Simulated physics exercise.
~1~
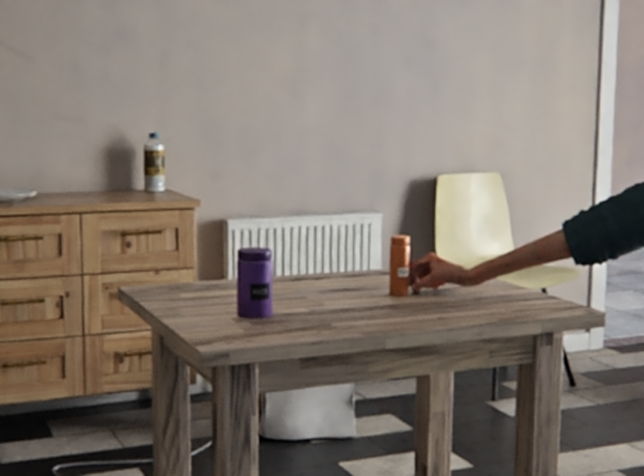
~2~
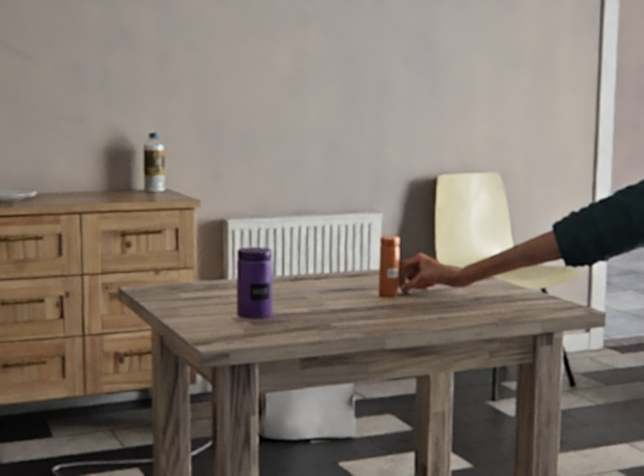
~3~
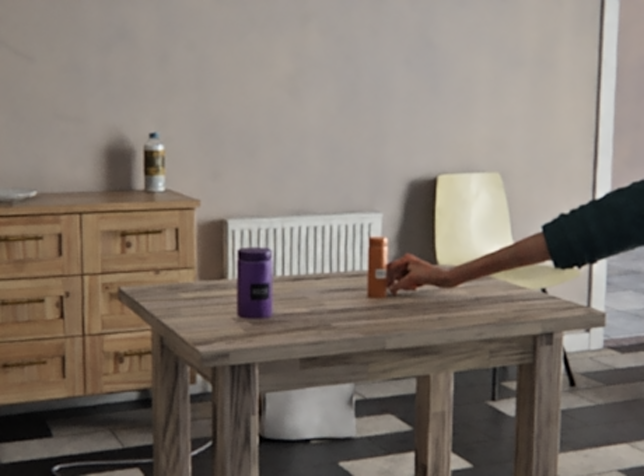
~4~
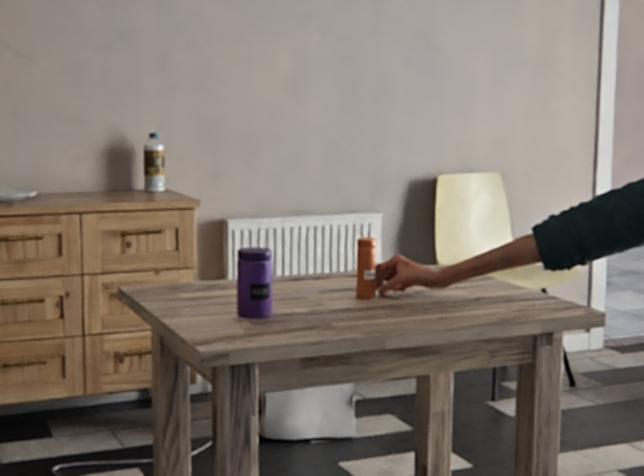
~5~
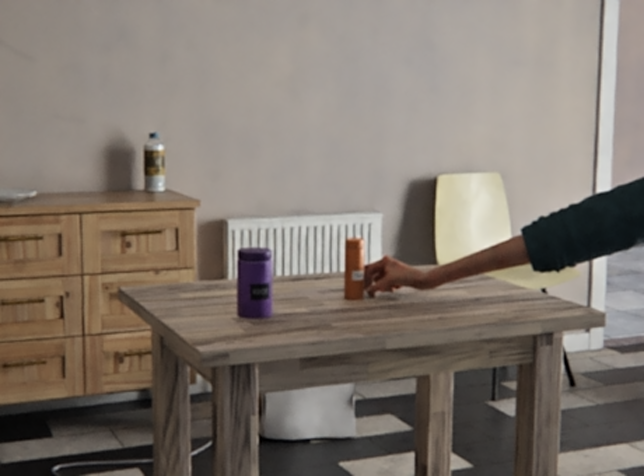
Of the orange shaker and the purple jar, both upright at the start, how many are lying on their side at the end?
None of them are lying down. The orange shaker and the purple jar are both still standing upright on the table.
